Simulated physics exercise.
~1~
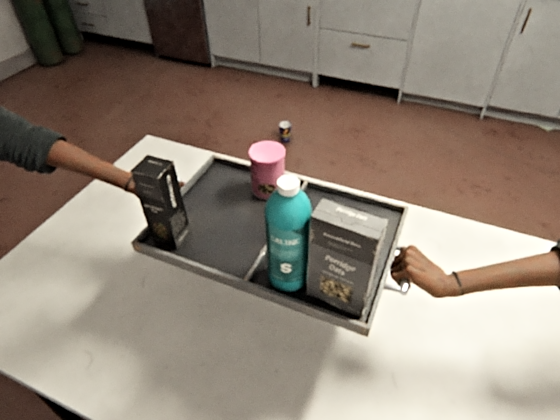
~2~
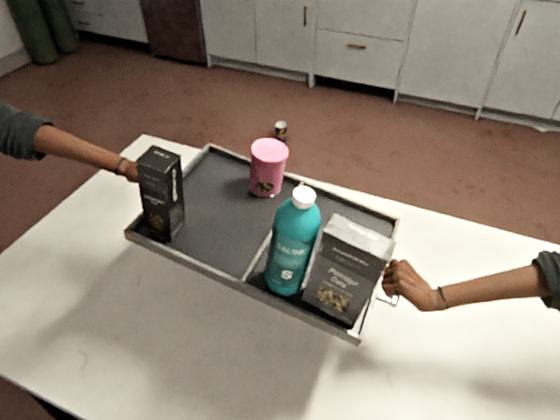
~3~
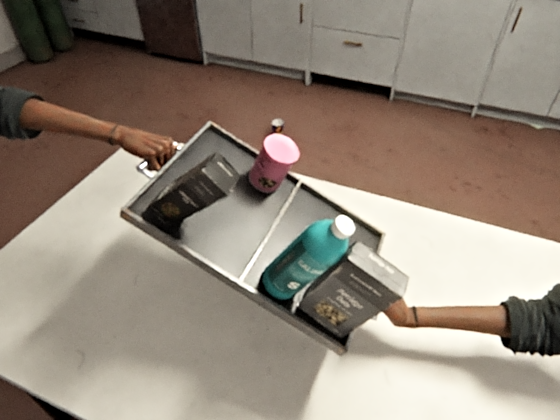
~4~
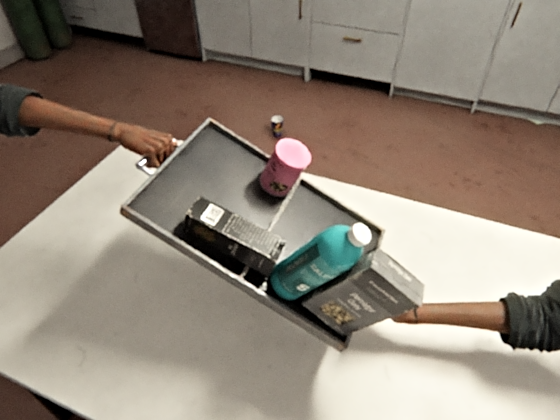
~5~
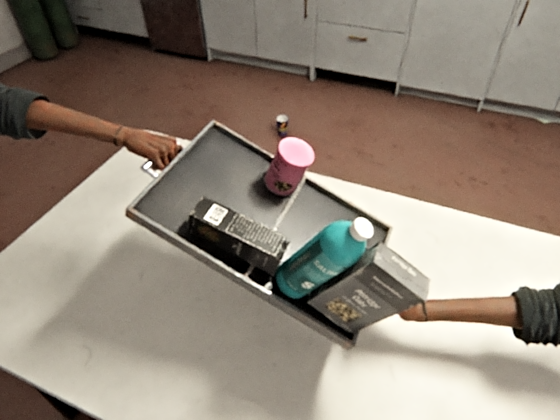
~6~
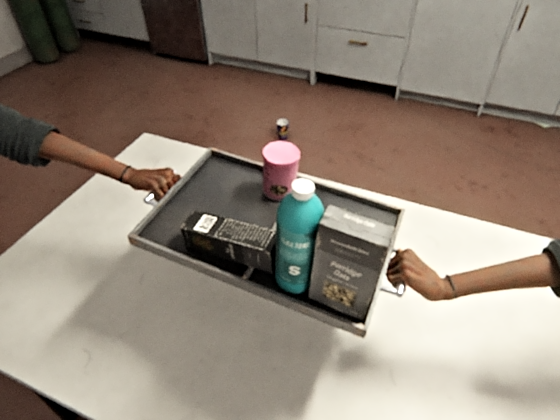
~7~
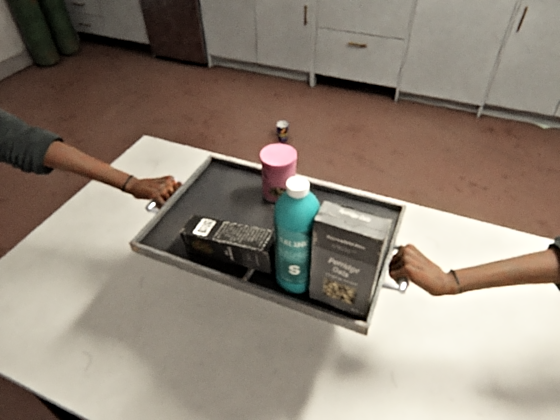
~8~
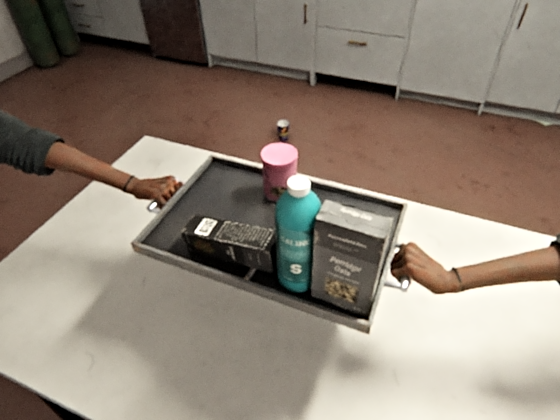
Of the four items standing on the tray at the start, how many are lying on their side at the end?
One of them is lying on its side at the end, the black carton. The turquoise bottle, the grey packet and the pink tin are still upright.
